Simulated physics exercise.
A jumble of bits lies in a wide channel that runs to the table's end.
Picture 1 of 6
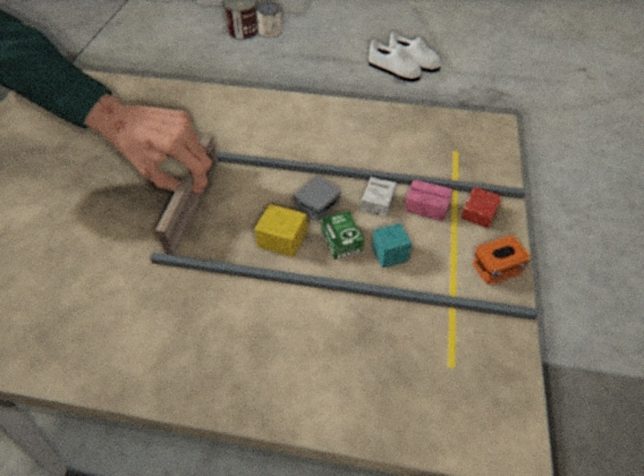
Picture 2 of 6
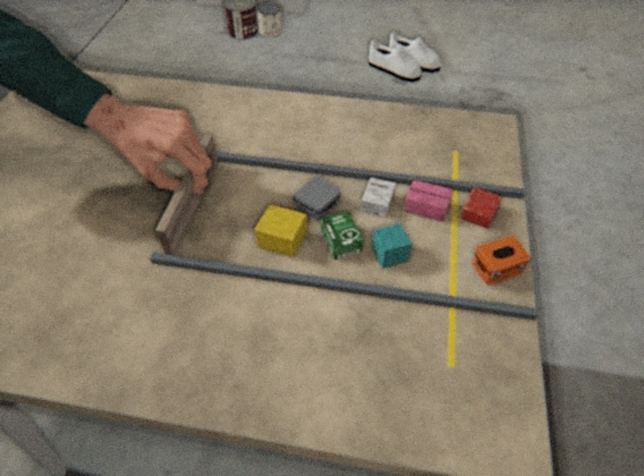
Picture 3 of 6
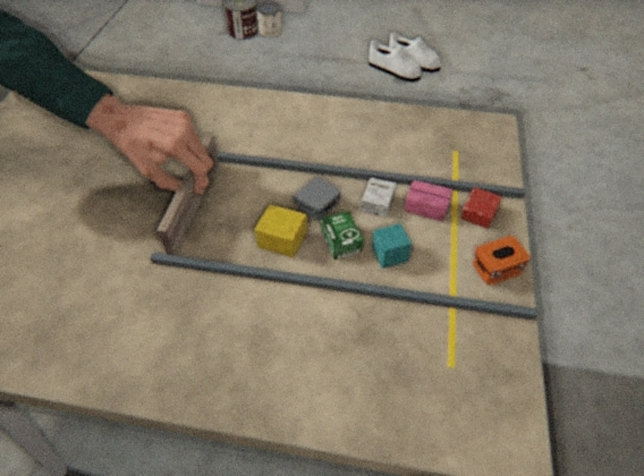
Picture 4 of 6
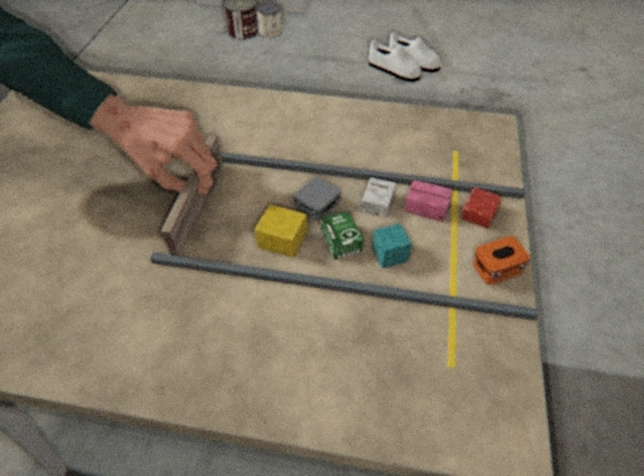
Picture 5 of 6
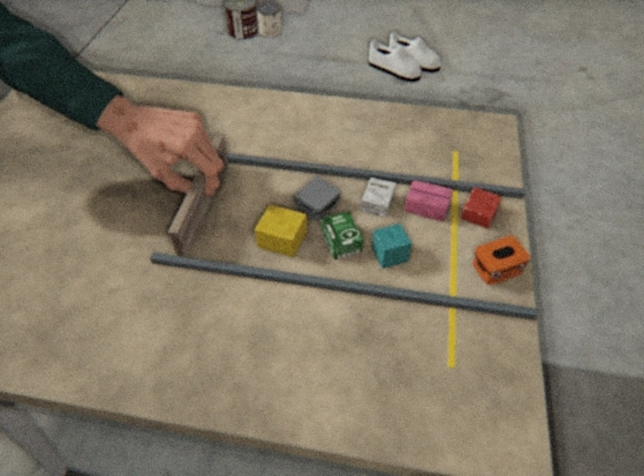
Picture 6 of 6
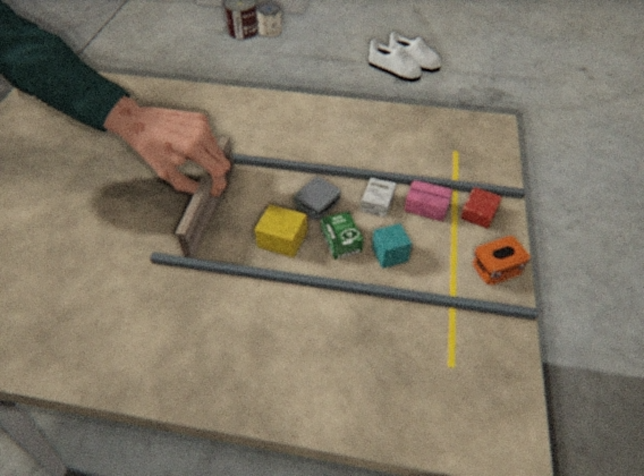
A hand in a dark green sleeve holds a wooden board upright at the left end of a channel between two grey rails, then slides it slightly to the right. The colourful boxes and blocks ahead of it, some near a yellow tape line, stay still, with the board not touching them.
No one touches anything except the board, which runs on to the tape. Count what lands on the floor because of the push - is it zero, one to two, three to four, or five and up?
I predict three or four come down off the table.
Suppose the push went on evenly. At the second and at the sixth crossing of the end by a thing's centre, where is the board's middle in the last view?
Roughly (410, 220) and then roughly (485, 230).
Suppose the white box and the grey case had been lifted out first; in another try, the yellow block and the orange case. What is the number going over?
2 in the first case and 2 in the second.
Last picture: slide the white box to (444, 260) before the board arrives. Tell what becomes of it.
That one drops down.
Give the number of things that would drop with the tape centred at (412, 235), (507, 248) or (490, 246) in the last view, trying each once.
Respectively, 2, 6 and 6.
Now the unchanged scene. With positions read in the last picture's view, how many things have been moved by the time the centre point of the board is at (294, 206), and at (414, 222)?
By the first moment it's 3, by the second it's 8.
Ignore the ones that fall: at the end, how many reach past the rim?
Count: 0.
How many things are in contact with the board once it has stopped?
The number is 2.
A little later, none off yet; orange case at rest near (500, 261); red block at rest near (481, 208); pink box at rest near (428, 201).
When it is over, the number that fall off is three or four; down, turquoise block, pink box, red block and orange case.
